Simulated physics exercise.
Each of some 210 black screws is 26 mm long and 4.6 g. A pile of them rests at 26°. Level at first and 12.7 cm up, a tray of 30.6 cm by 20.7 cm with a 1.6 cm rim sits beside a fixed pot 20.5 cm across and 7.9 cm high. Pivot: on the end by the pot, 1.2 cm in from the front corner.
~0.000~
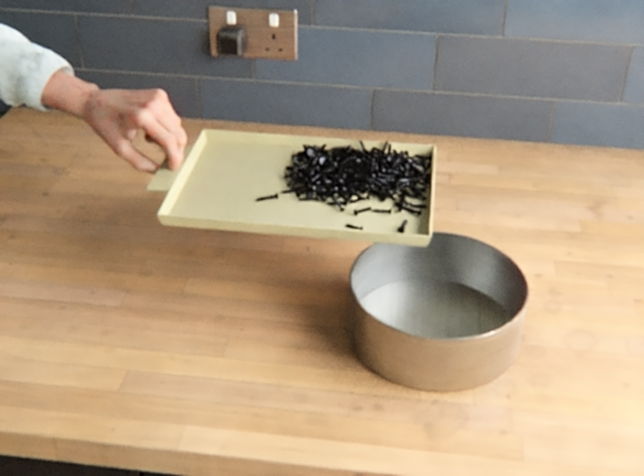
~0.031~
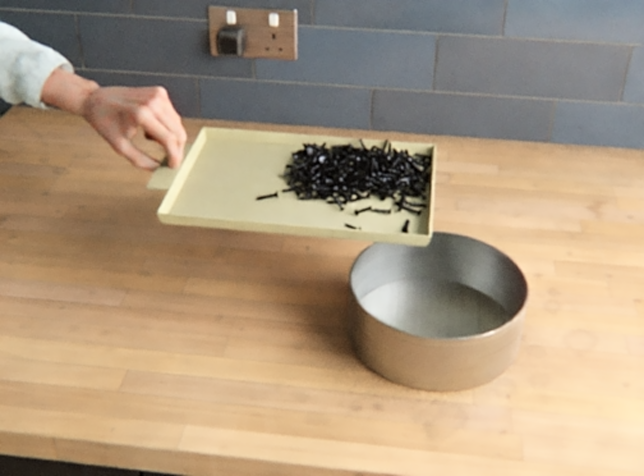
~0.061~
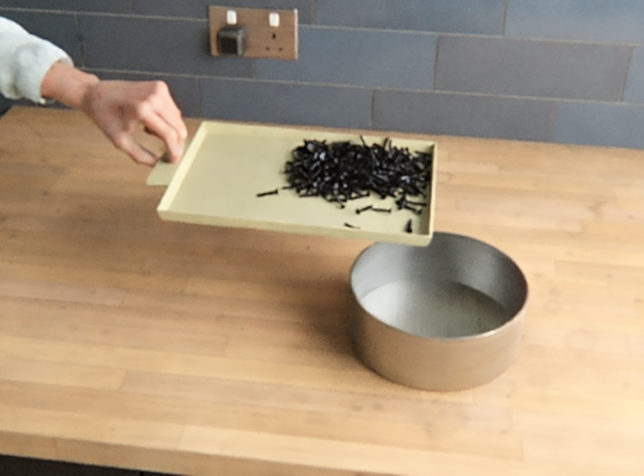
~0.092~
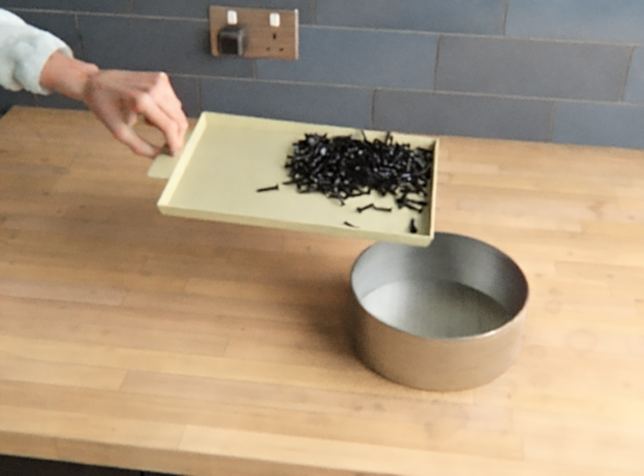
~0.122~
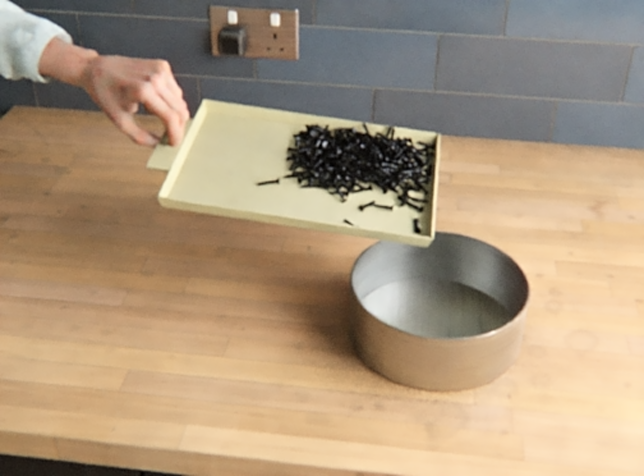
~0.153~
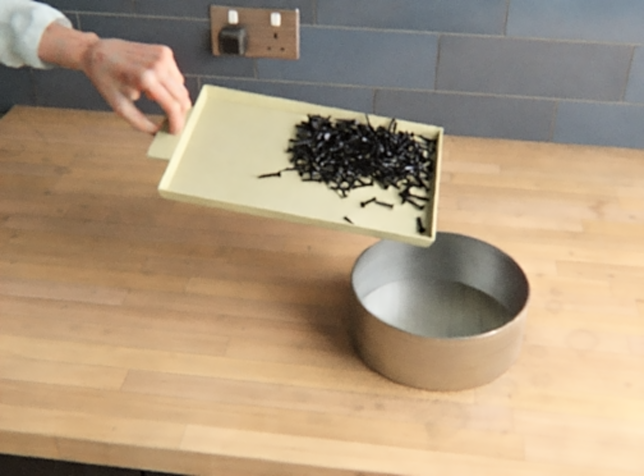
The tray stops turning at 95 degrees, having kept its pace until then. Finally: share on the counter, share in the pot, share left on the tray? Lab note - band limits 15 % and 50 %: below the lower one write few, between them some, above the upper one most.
Counter = few; pot = most; left on the tray = few.
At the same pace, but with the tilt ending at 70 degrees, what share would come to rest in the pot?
It would be near 95 per cent.
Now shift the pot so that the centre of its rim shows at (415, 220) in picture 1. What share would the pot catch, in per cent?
With the pot there, close to 0 per cent.
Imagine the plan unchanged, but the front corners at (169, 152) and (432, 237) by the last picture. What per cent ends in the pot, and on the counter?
Split: Pot = 65, counter = 35.
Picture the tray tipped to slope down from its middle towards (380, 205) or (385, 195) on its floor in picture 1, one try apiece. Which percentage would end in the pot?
About 65 and 25 per cent.
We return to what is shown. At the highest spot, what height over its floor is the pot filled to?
About 4.0 centimetres.
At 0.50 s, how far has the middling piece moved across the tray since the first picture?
By then it sits near 5 cm from where it began.
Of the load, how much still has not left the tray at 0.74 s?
Reading: Approx. 35%.
Then, at 0.50 s, tilt 52 degrees; the tray holds 100 %, the pot 0 %.
After 0.74 s, tilt 80 degrees; the tray holds 35 %, the pot 40 %.
After 1.08 s, tilt 95 degrees; the tray holds 0 %, the pot 100 %.
At rest (1.5 s), counter 0 %, pot 100 %, tray 0 %.
